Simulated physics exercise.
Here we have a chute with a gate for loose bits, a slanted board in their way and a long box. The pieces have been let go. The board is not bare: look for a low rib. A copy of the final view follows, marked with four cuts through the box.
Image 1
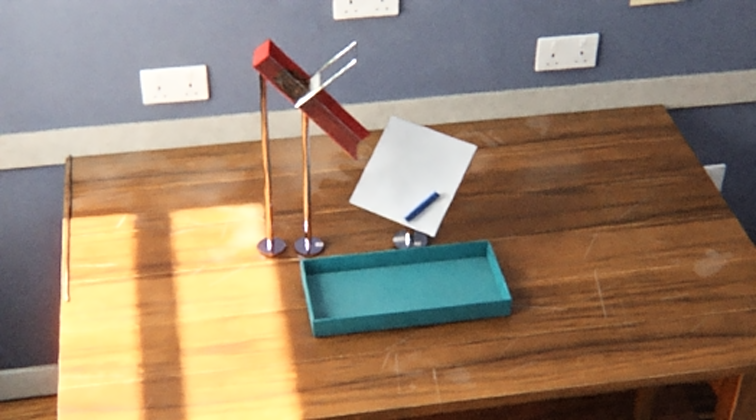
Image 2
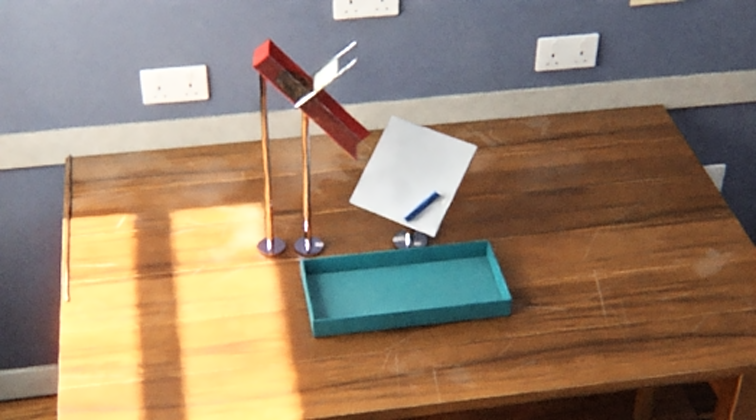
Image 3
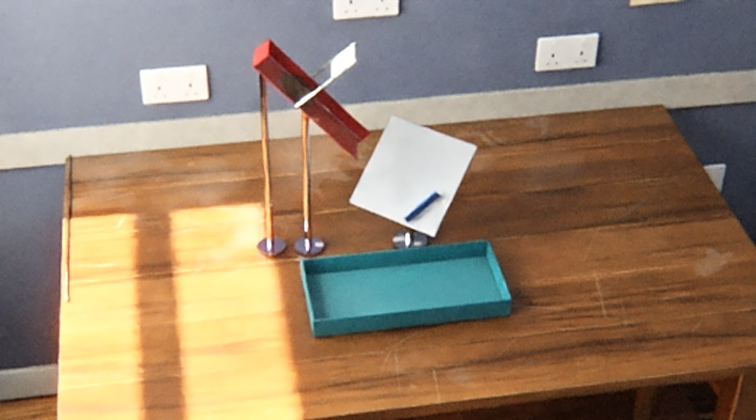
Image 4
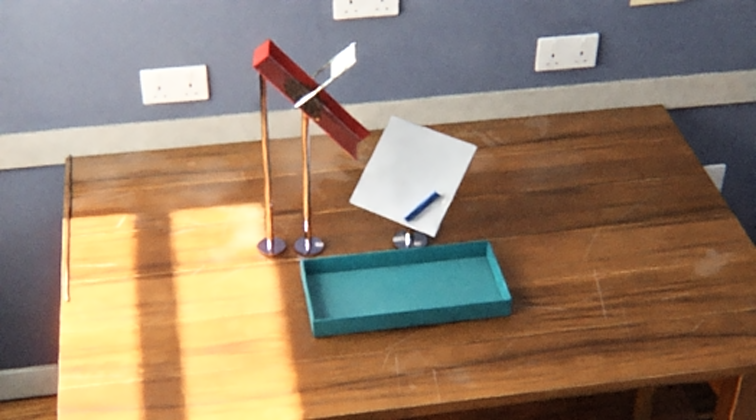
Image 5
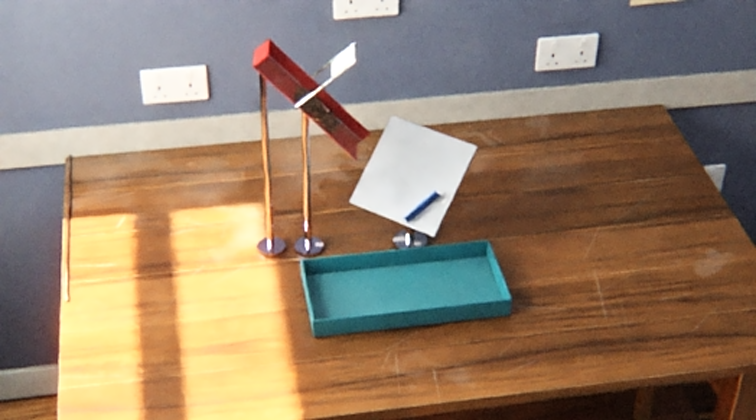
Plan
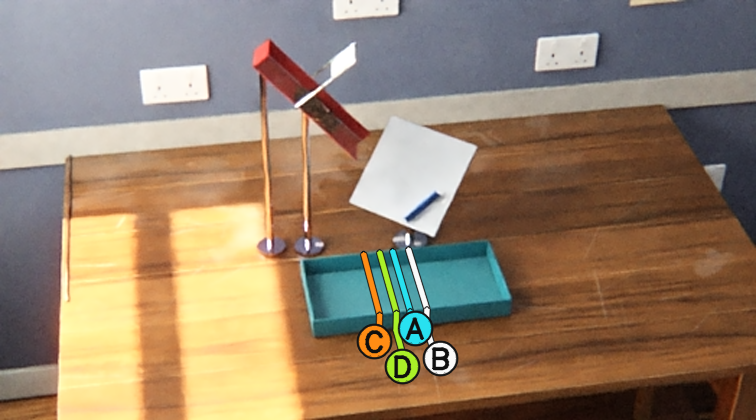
On a brown wooden table against a blue-grey wall with white sockets, seen from above by a still camera, sunlight falls across the left side. A steep red chute with a pale gate stands on two copper-coloured rods, with a tilted white board bearing a small blue rib to its right and an empty teal box in front. The gate shifts, and small dark pieces slide a short way down the chute.
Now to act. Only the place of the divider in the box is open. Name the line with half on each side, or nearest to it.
The answer is line D.
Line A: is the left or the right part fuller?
Left.
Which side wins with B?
The left side.
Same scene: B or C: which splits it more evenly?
C it is.
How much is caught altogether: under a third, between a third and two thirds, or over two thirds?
About that: Over two thirds.
On the marked copy, line A crosses the front rim at (410, 310); line B crosses the front rim at (426, 308); line C crosses the front rim at (379, 313); line D crosses the front rim at (396, 312).
With A, of what is caught, nearly all on the left of the divider, a small part on the right.
With B, of what is caught, all on the left of the divider, none on the right.
With C, of what is caught, a small part on the left of the divider, most on the right.
With D, of what is caught, about half on the left of the divider, about half on the right.
